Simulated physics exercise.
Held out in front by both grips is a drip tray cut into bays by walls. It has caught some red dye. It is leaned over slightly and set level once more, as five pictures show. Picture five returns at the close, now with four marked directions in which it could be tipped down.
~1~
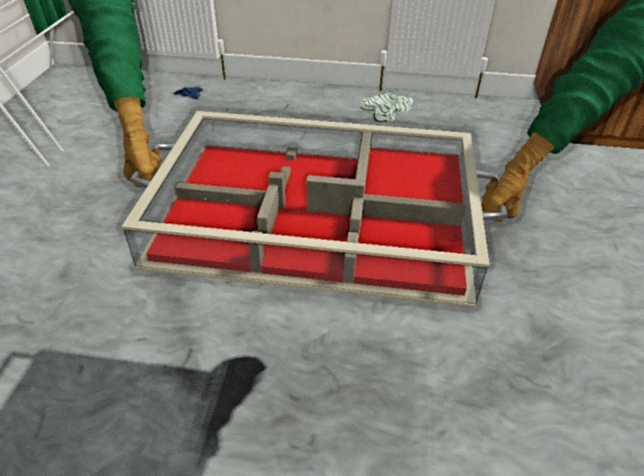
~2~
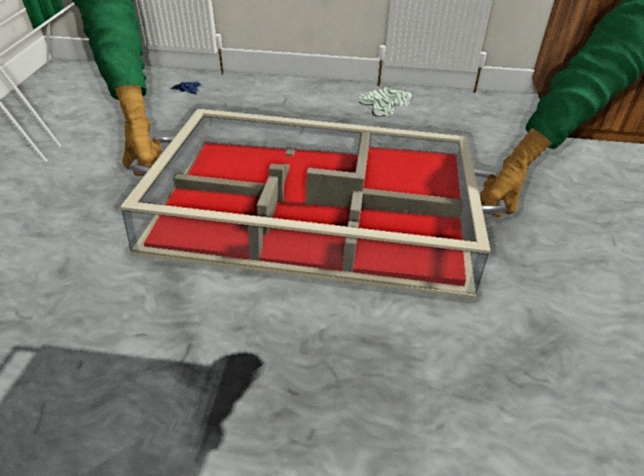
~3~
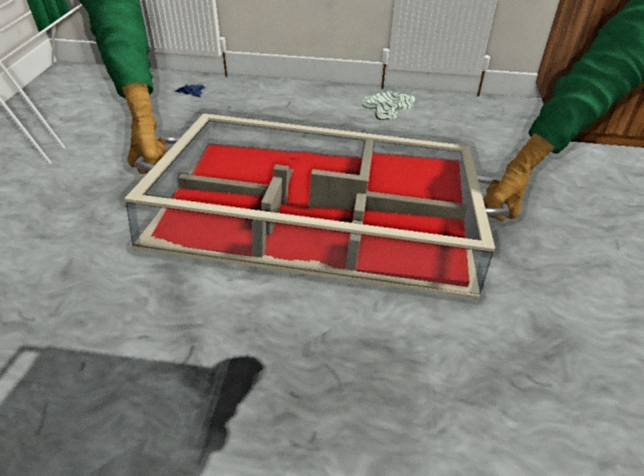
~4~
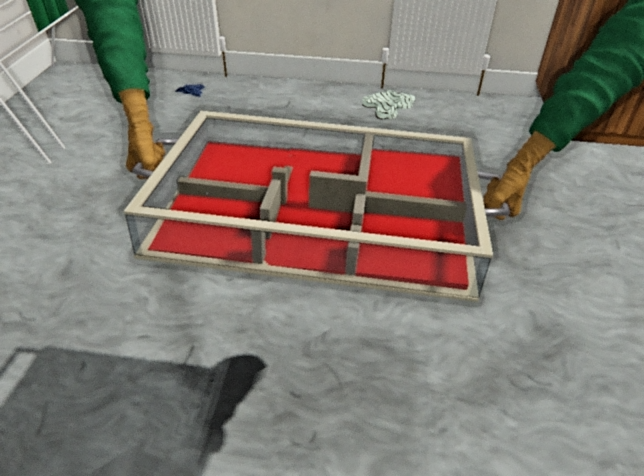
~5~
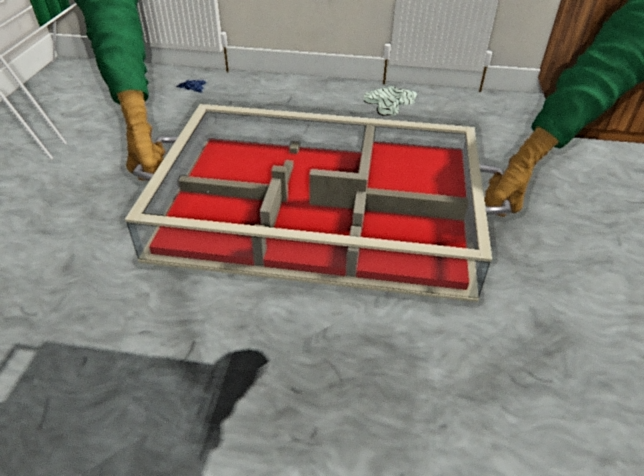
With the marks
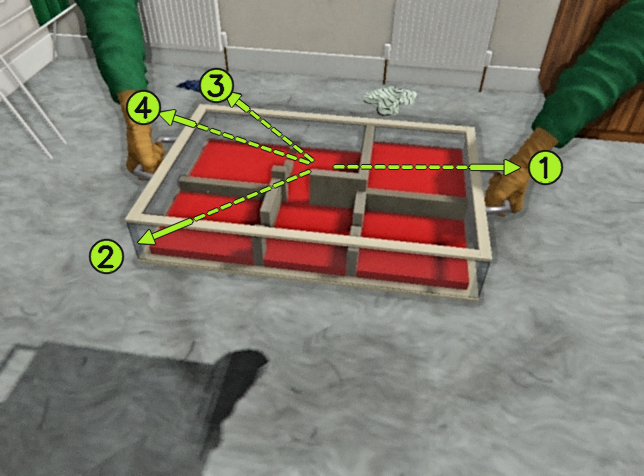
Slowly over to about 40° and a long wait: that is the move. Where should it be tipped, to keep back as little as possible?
Arrow 2.
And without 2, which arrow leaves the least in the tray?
That would be 3.
In lime, 1 ends at (514, 167); 2 ends at (143, 240); 3 ends at (228, 94); 4 ends at (164, 114).
For arrow 1, about 43 % stays in the tray, the largest part in the back right bay.
For arrow 2, about 16 % stays in the tray, the largest part in the front left bay.
For arrow 3, about 22 % stays in the tray, the largest part in the back left bay.
For arrow 4, about 28 % stays in the tray, the largest part in the back left bay.
